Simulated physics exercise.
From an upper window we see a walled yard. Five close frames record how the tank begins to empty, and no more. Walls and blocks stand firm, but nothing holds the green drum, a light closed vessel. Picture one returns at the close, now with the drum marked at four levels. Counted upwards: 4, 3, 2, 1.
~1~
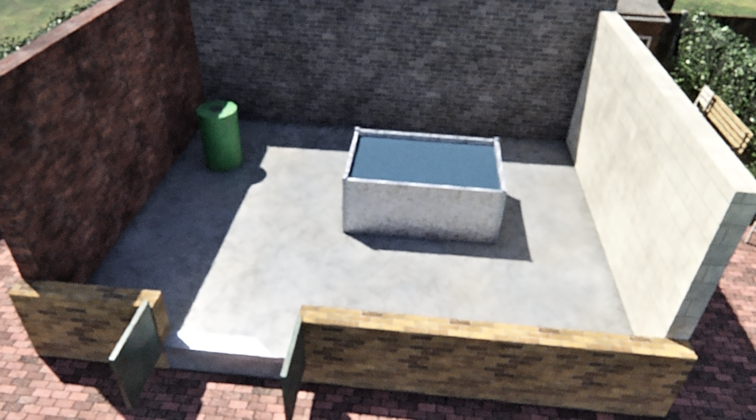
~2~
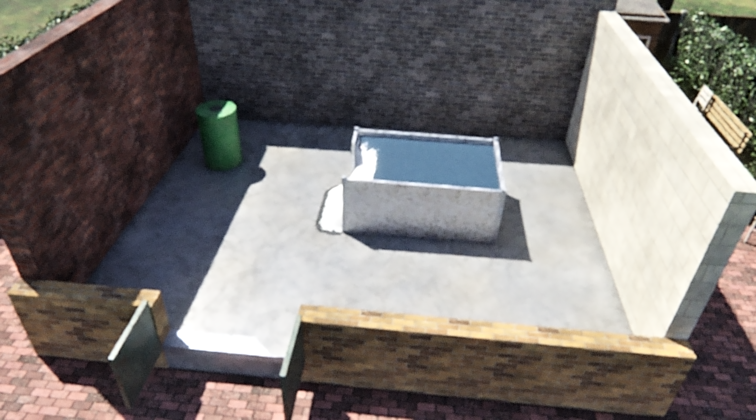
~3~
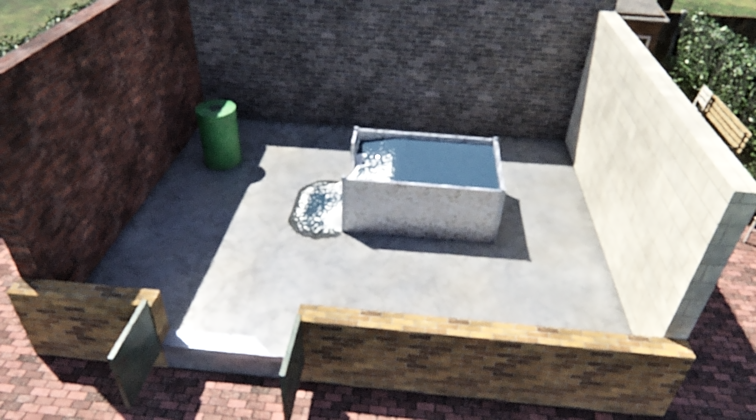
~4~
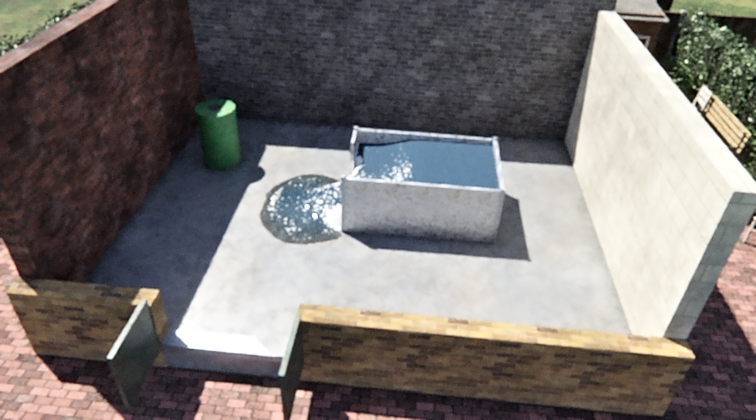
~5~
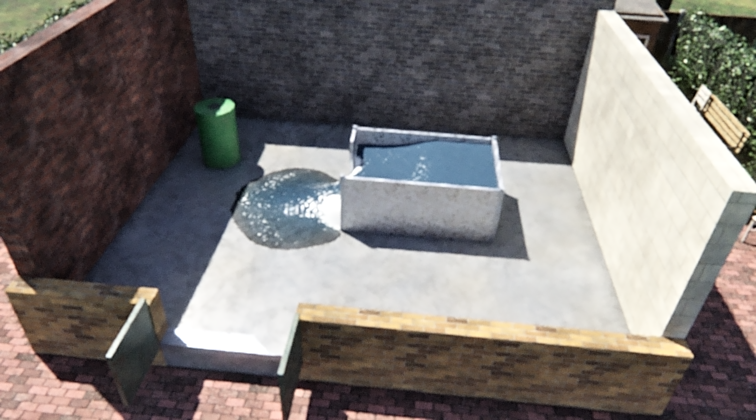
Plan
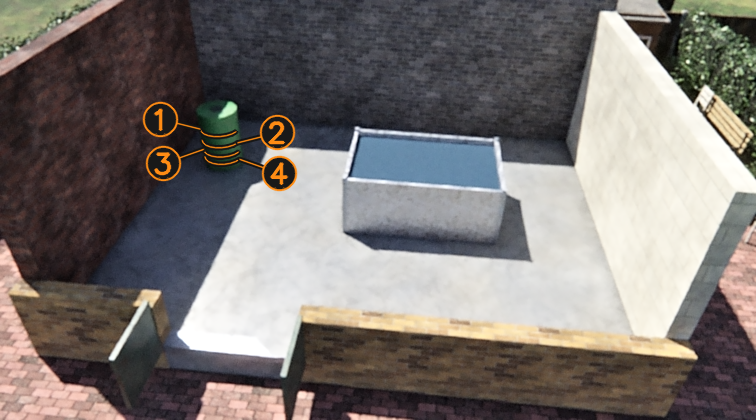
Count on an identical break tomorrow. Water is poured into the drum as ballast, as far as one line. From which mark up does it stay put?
Level 3 just does it.
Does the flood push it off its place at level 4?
Yes, that goes wrong.
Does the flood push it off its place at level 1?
No, not at all.
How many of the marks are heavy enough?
Three of the four.
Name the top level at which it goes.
The answer is 4.
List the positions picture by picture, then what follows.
In the first picture, lid of the green drum at (217, 109); tank full, its middle at (425, 163); open gate at (231, 301).
In the second picture, 1 % of the ground wet, in view closest to the drum at (336, 188).
In the third picture, 3 % of the ground wet, in view closest to the drum at (304, 193).
In the fourth picture, 5 % of the ground wet, in view closest to the drum at (284, 186).
In the fifth picture, lid of the green drum at (215, 106); 8 % of the ground wet, in view closest to the drum at (270, 175).
On the marked copy, 1 at (213, 136); 2 at (215, 147); 3 at (217, 157); 4 at (218, 164); from the bottom up 4, 3, 2, 1.
With 1, it does not move.
With 2, it does not move.
With 3, it does not move.
With 4, it is pushed about its own width away.
